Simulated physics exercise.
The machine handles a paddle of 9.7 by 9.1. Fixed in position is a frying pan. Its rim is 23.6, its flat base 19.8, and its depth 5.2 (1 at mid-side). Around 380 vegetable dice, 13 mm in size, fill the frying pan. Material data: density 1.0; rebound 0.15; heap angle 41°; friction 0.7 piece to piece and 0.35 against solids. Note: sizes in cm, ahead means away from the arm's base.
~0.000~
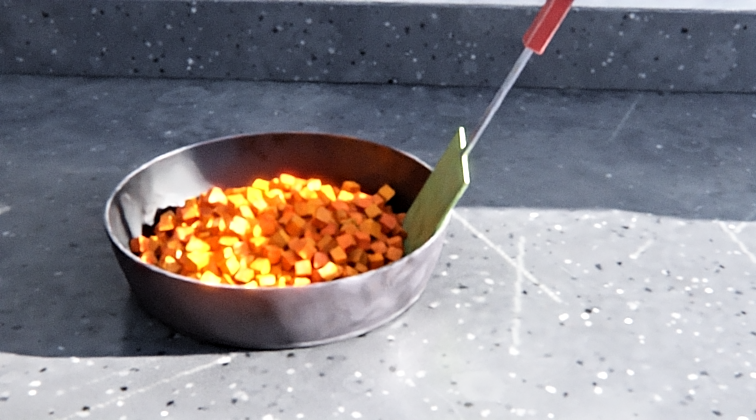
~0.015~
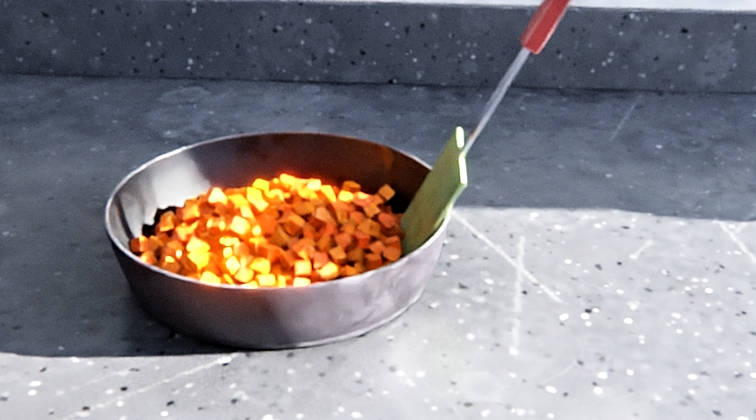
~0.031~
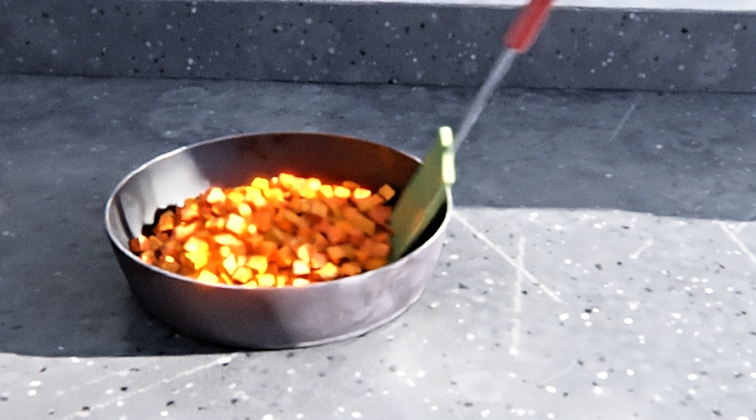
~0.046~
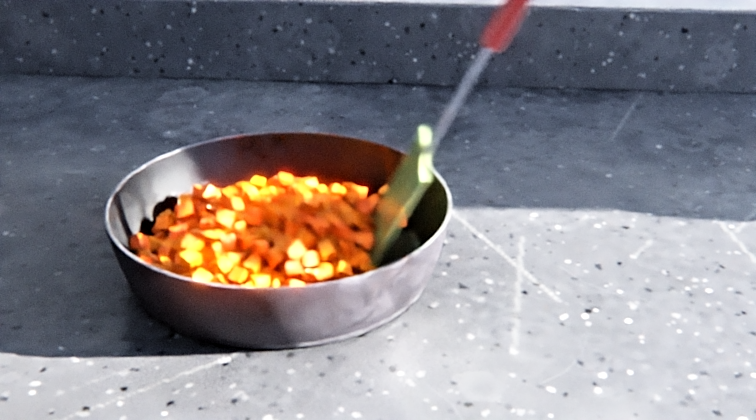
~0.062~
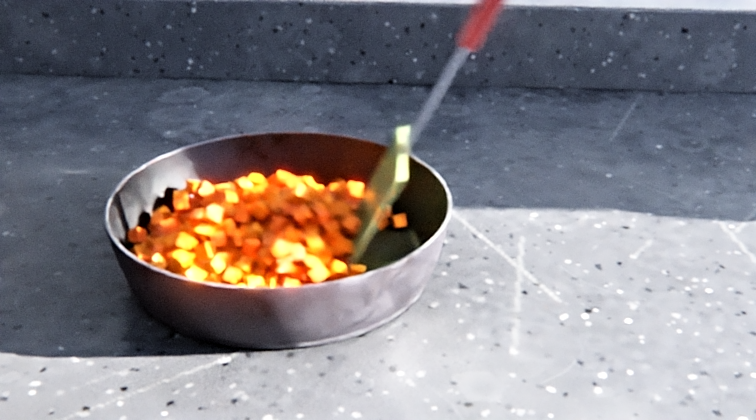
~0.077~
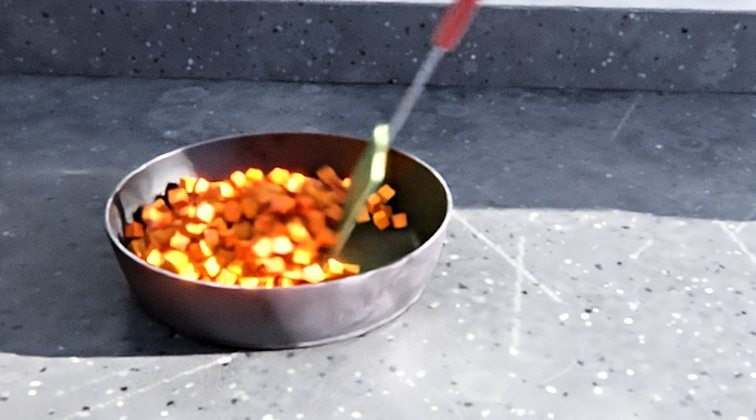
To begin with, a green paddle on a red-handled rod rests inside the right edge of a metal frying pan filled with orange vegetable dice. The paddle then sweeps left through the pan, pushing the dice into a higher heap and baring the base behind it, with a few cubes left near the back.
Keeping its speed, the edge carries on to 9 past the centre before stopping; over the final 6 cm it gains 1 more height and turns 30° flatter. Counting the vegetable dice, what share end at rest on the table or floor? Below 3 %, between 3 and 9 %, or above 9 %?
Above 9 %.
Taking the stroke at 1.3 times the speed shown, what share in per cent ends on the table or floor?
Around 30 percent would finish on the table or floor.
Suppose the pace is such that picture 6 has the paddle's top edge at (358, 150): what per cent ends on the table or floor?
30 %.
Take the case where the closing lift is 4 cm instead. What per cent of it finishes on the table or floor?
About 35 %.
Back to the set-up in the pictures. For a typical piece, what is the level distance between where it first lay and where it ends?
About 5 centimetres.
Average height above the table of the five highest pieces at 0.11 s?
They are around 7 cm up.
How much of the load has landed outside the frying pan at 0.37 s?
That would be near 15 per cent, give or take.
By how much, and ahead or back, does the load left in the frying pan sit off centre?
Roughly 4.5 centimetres ahead.
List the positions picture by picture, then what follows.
In the first picture, paddle top edge at (464, 153), sloping 63°; upper third of the load around (290, 229), from x 140 to 400, top at y 185; 377 in the frying pan.
In the second picture, paddle top edge at (461, 153), sloping 63°; upper third of the load around (292, 228), from x 140 to 400, top at y 185.
In the third picture, paddle top edge at (447, 153), sloping 63°; upper third of the load around (289, 227), from x 140 to 400, top at y 185.
In the fourth picture, paddle top edge at (425, 152), sloping 63°; upper third of the load around (280, 223), from x 140 to 400, top at y 180.
In the fifth picture, paddle top edge at (403, 151), sloping 63°; upper third of the load around (275, 218), from x 135 to 400, top at y 180.
In the sixth picture, paddle top edge at (380, 151), sloping 63°; upper third of the load around (265, 214), from x 135 to 400, top at y 175; 377 in the frying pan.
By 0.11 s, sloping 63°, highest piece 8 above the table; 377 in the frying pan.
By 0.15 s, sloping 53°, highest piece 9 above the table; 377 in the frying pan.
By 0.37 s, sloping 33°, highest piece 16 above the table; 317 in the frying pan, 50 on the table or floor, 10 on the blade or in flight.
By 1.42 s, sloping 33°, highest piece 8 above the table; 315 in the frying pan, 62 on the table or floor.
Final count, 315 in the frying pan, 62 on the table or floor. That is 16 % on the table or floor.
